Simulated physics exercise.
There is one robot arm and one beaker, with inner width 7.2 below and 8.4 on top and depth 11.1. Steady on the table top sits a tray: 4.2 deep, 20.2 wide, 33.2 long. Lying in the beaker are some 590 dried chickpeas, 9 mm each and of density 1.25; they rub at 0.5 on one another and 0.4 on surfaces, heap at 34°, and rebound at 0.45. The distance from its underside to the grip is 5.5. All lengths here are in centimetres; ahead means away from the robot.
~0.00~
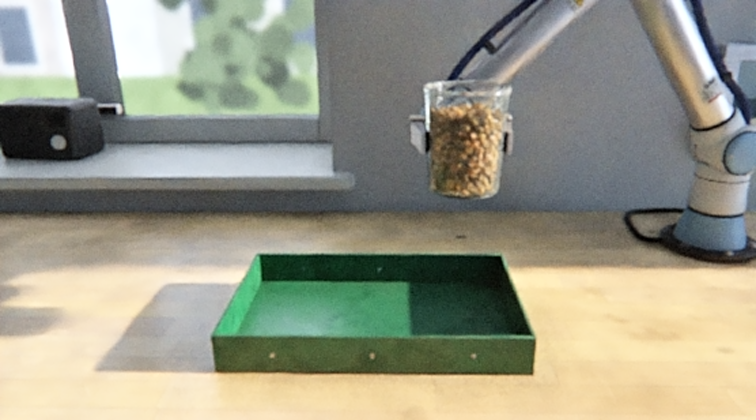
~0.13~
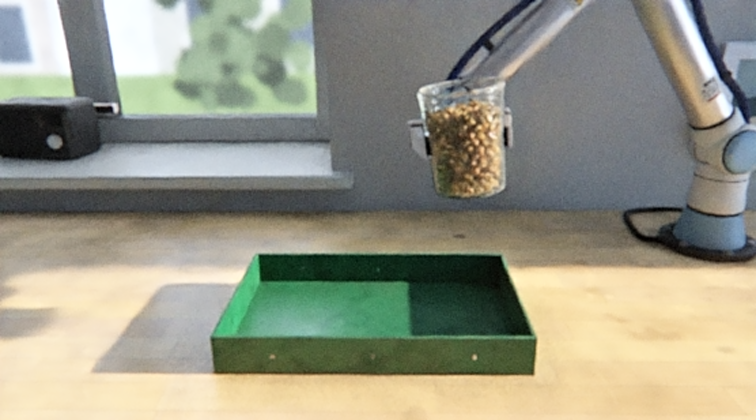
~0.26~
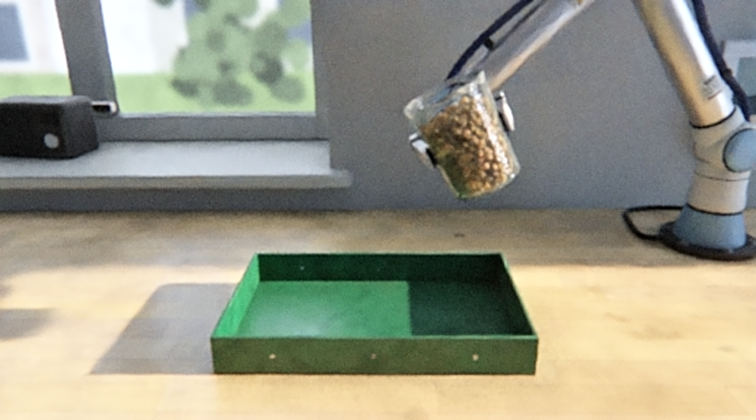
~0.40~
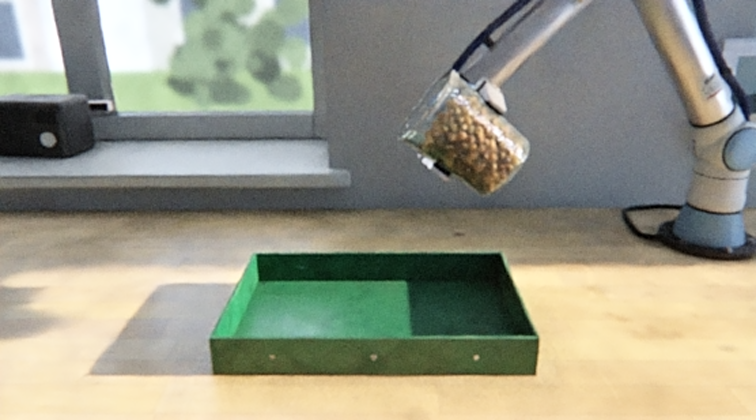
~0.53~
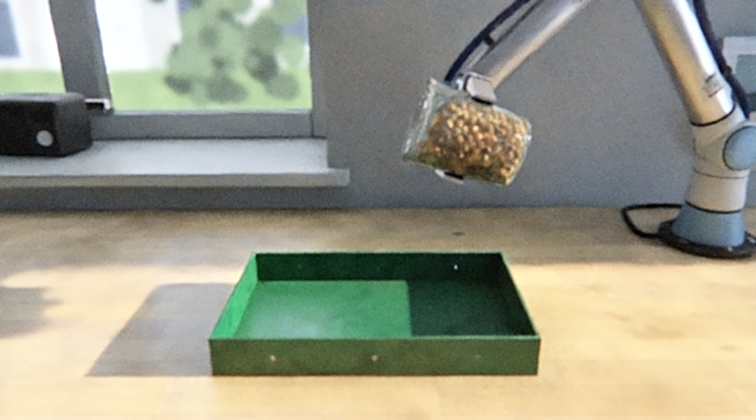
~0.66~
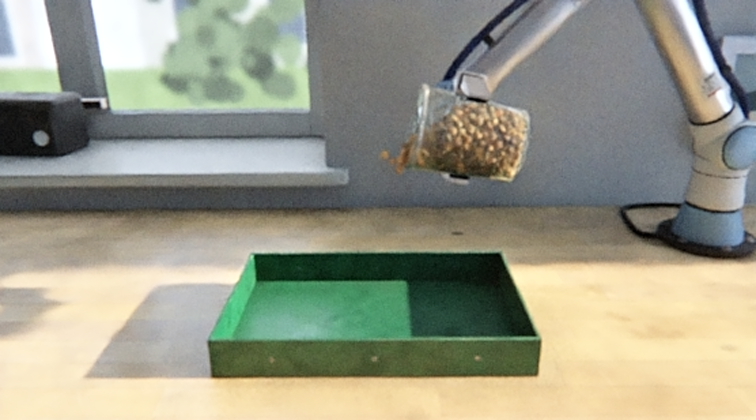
A robot arm holding a clear beaker of dried chickpeas above a green tray on a wooden table tilts it steadily to the left until it is nearly horizontal, and a few chickpeas emerge at its open mouth.
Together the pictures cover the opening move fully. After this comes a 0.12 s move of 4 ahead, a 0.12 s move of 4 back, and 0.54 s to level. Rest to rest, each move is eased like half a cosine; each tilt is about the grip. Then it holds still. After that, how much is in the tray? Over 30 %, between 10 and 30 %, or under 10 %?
Over 30 %.
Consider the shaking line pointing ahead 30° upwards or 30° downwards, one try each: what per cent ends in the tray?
Try one gives about 50 in a hundred, try two about 25 in a hundred.
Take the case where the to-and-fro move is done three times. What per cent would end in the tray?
About 70 %.
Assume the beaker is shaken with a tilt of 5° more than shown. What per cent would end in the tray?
About 50 %.
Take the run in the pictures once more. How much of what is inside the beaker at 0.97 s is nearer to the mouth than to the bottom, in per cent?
Around 50 per cent of it.
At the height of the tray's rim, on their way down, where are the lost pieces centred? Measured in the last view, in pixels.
Roughly at (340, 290).
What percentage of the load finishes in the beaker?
About 60 percent.
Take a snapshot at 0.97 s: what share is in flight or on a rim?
Around 24 per cent of the load.
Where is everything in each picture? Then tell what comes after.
The first frame shows beaker middle at (465, 140), level; upper third of the load around (465, 121), from x 430 to 500, top at y 105; 589 in the beaker.
The second frame shows beaker middle at (465, 140), tilted 8° forward; upper third of the load around (466, 120), from x 430 to 500, top at y 100.
The third frame shows beaker middle at (466, 139), tilted 27° forward; upper third of the load around (464, 121), from x 420 to 510, top at y 95.
The fourth frame shows beaker middle at (466, 138), tilted 52° forward; upper third of the load around (465, 122), from x 420 to 520, top at y 95.
The fifth frame shows beaker middle at (467, 137), tilted 71° forward; upper third of the load around (466, 121), from x 415 to 520, top at y 100.
The sixth frame shows beaker middle at (467, 137), tilted 79° forward; upper third of the load around (476, 124), from x 385 to 520, top at y 105; 588 in the beaker, 1 in flight or on a rim.
By 0.97 s, tilted 76° forward, highest piece 24 above the table; 372 in the beaker, 74 in the tray, 143 in flight or on a rim.
By 1.28 s, tilted 15° forward, highest piece 27 above the table; 358 in the beaker, 230 in the tray, 1 in flight or on a rim.
By 1.64 s, level, highest piece 25 above the table; 358 in the beaker, 231 in the tray.
By 2.69 s, level, highest piece 25 above the table; 358 in the beaker, 231 in the tray.
Final count, 358 in the beaker, 231 in the tray. That is 39 % in the tray.
